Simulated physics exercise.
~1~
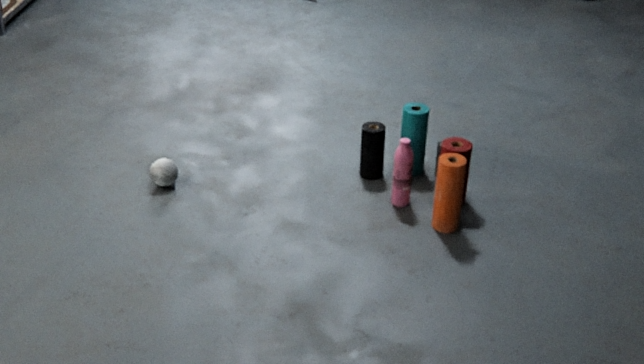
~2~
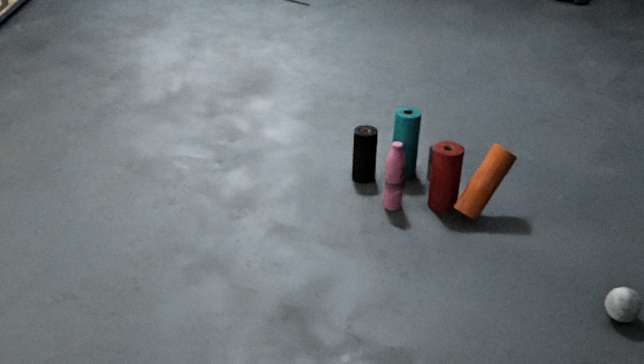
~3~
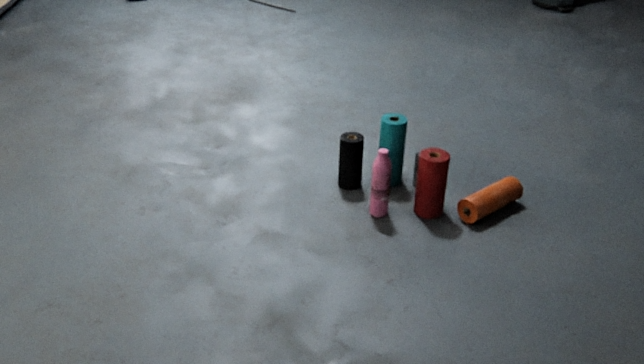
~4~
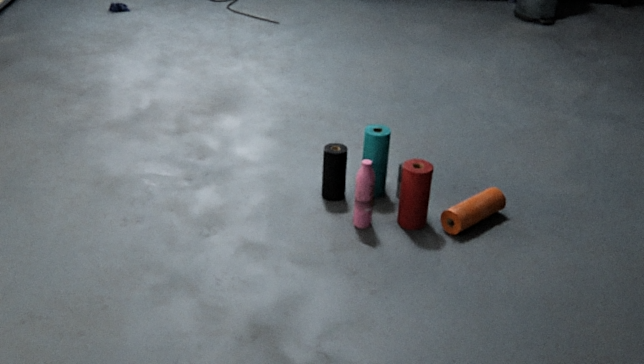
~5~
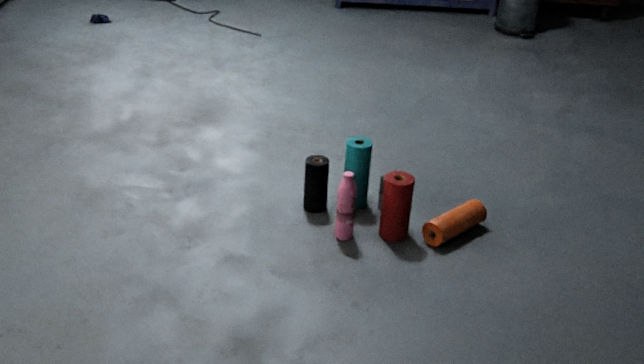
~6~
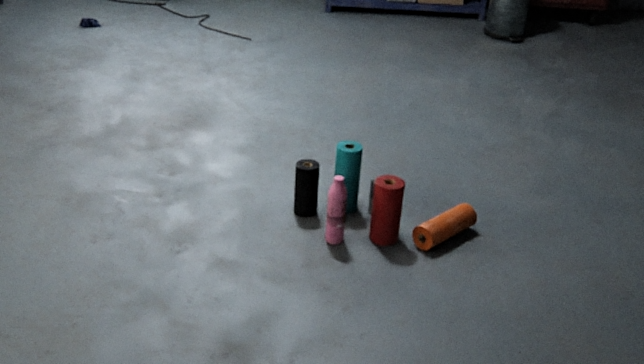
A white ball rolled in from the left toward a cluster of upright rolls and a pink bottle, and the orange roll at the front tipped over to the right. The ball went out of view, leaving the orange roll on its side and the others standing.
